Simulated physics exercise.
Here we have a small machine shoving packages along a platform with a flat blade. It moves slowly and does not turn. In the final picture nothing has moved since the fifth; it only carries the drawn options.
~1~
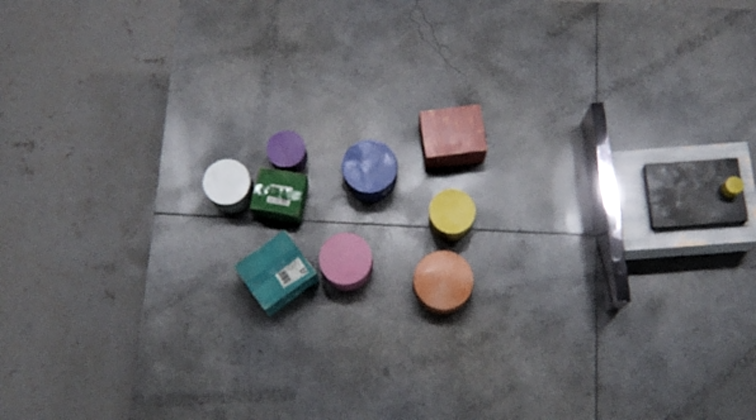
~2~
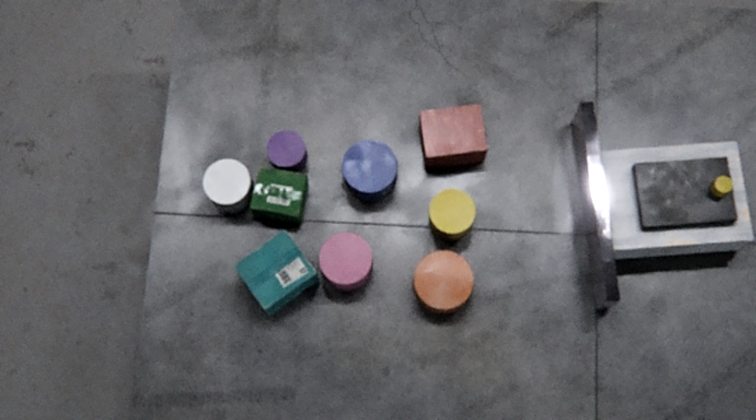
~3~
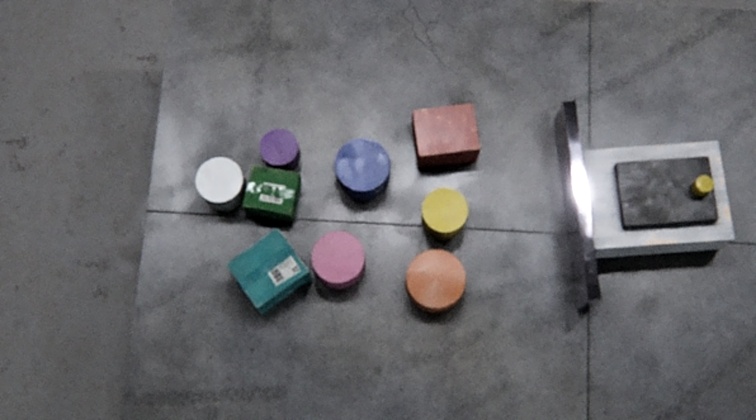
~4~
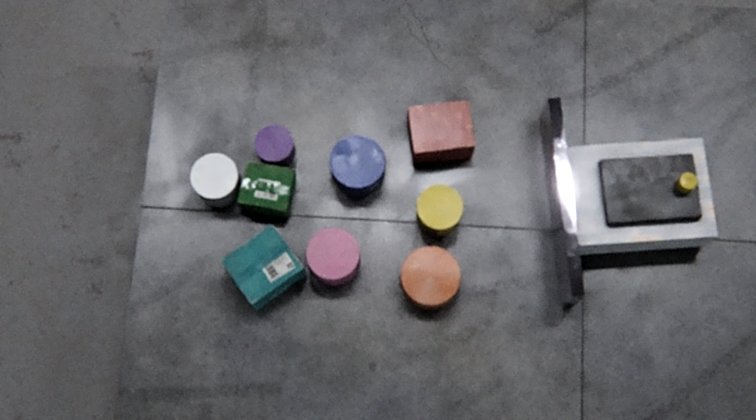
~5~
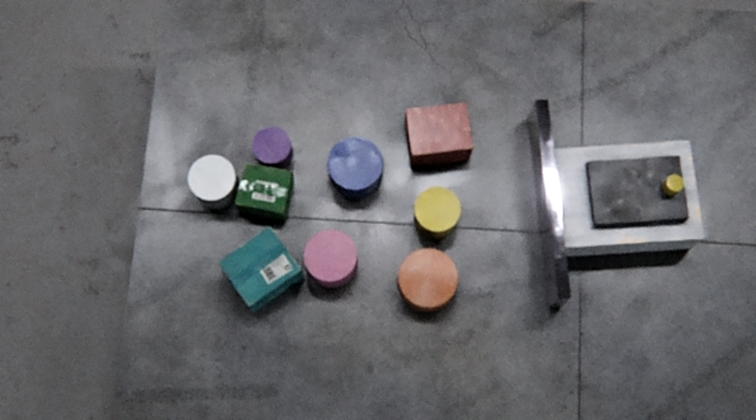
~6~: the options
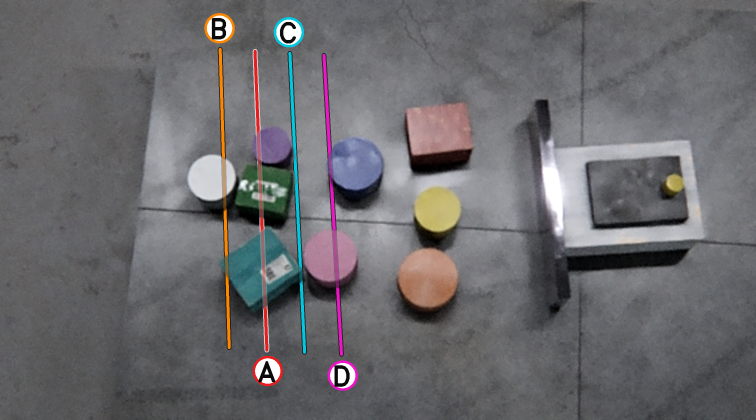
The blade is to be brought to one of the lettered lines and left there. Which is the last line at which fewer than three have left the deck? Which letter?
No third one falls up to B.
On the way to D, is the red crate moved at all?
By then, yes.
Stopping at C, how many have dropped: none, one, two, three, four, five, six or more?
In all, none.
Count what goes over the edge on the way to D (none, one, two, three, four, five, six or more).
By then, none.
On the marked copy, A at (261, 195); B at (224, 193); C at (297, 197); D at (332, 199).
With B. Early on, robot (509, 184); red crate (388, 131); orange canister (401, 281).
Further on, robot (390, 177); white pail (185, 188); purple pail (227, 139).
At the end, robot (299, 171); white pail over the edge; purple pail over the edge; two fallen.
As for the rest, A is within the limit but short; C is within the limit but short; D is within the limit but short.
